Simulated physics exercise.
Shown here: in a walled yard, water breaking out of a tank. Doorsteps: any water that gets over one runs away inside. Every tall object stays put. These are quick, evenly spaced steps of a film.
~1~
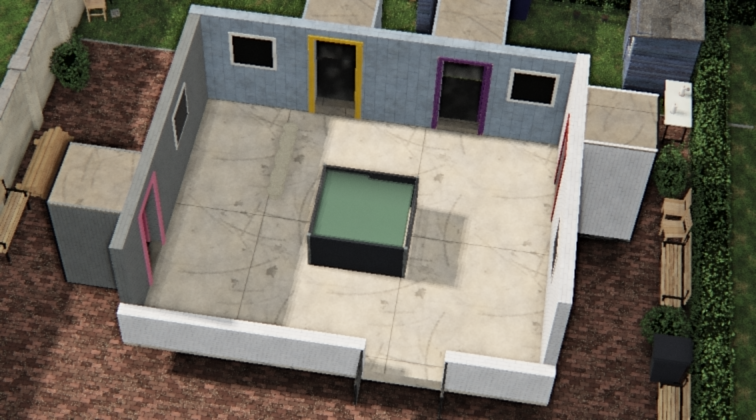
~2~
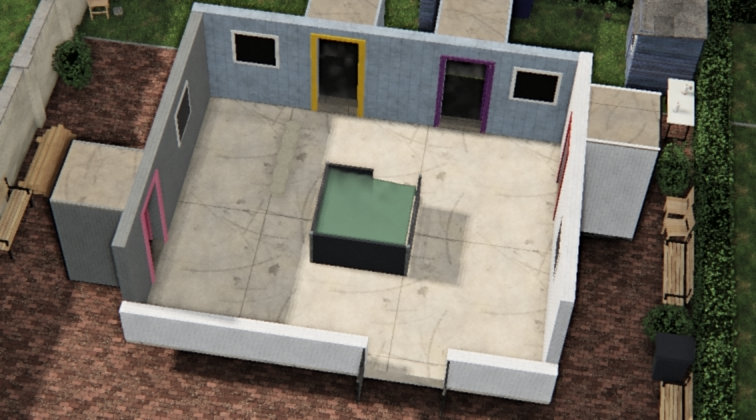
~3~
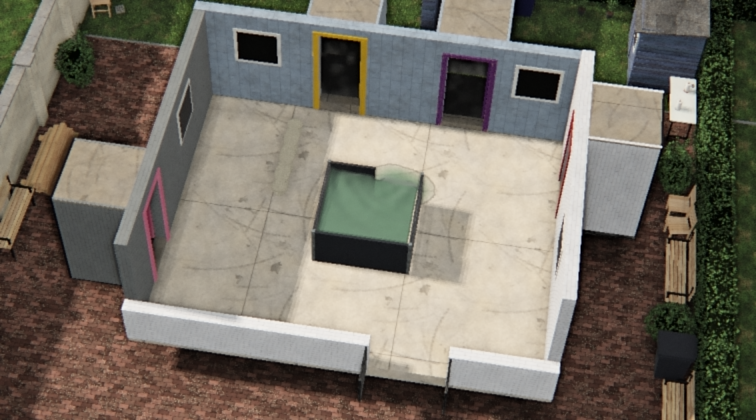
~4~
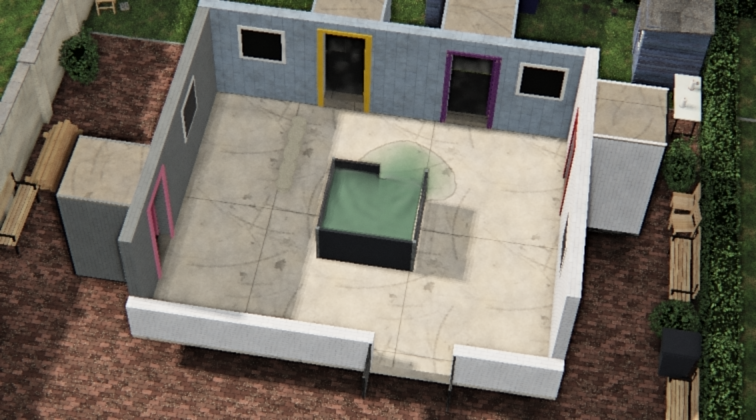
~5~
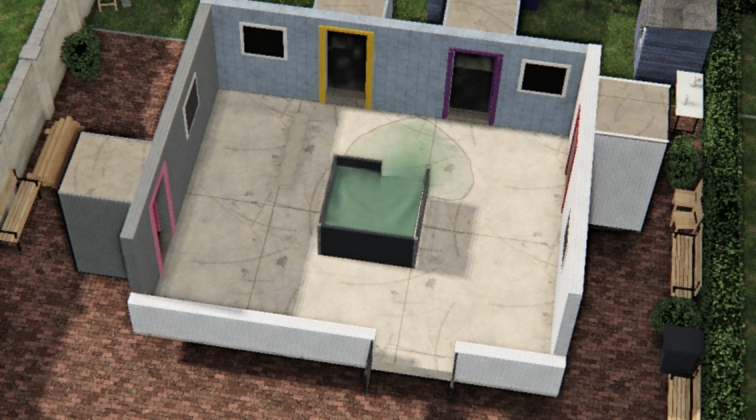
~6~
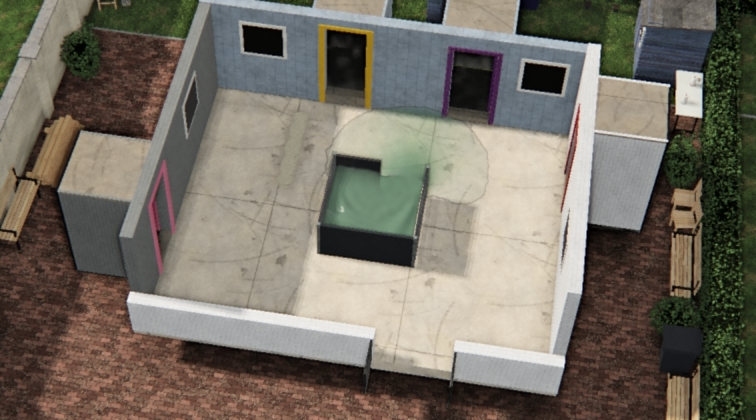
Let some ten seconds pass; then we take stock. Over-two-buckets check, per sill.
Yellow door: Within two, red door: Over, pink door: Within two, purple door: Over.
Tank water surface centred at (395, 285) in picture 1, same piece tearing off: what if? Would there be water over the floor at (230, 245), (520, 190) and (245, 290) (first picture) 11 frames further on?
One after the other: Untouched, reached, untouched.
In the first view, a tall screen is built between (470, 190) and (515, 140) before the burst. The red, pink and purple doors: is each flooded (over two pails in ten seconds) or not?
After that: Red stays shy of it; pink stays shy of it; purple tops the mark.
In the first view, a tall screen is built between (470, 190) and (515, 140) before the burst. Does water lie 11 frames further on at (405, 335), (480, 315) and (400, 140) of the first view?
Point by point: First not reached, second not reached, third submerged.
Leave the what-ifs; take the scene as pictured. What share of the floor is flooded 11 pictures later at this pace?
Around 25 percent.
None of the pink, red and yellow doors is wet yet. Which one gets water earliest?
The yellow door.
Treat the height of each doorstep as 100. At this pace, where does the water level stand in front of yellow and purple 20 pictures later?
The first is near 50 per cent, the second near 170 per cent.
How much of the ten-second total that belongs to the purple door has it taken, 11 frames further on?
Close to 60 percent.
A moment on, water covers 20 % of the floor; the yellow door wet at the sill, nothing in, the red door not reached, the pink door not reached, the purple door over two buckets in.
Next, water covers 25 % of the floor; the yellow door wet at the sill, nothing in, the red door wet at the sill, nothing in, the pink door not reached, the purple door far over two buckets in.
Then, water covers 45 % of the floor; the yellow door wet at the sill, nothing in, the red door under two buckets in, the pink door not reached, the purple door far over two buckets in.
Later, water covers 90 % of the floor; the yellow door wet at the sill, nothing in, the red door over two buckets in, the pink door wet at the sill, nothing in, the purple door far over two buckets in.
In the end, water covers 95 % of the floor; the yellow door wet at the sill, nothing in, the red door far over two buckets in, the pink door wet at the sill, nothing in, the purple door far over two buckets in.
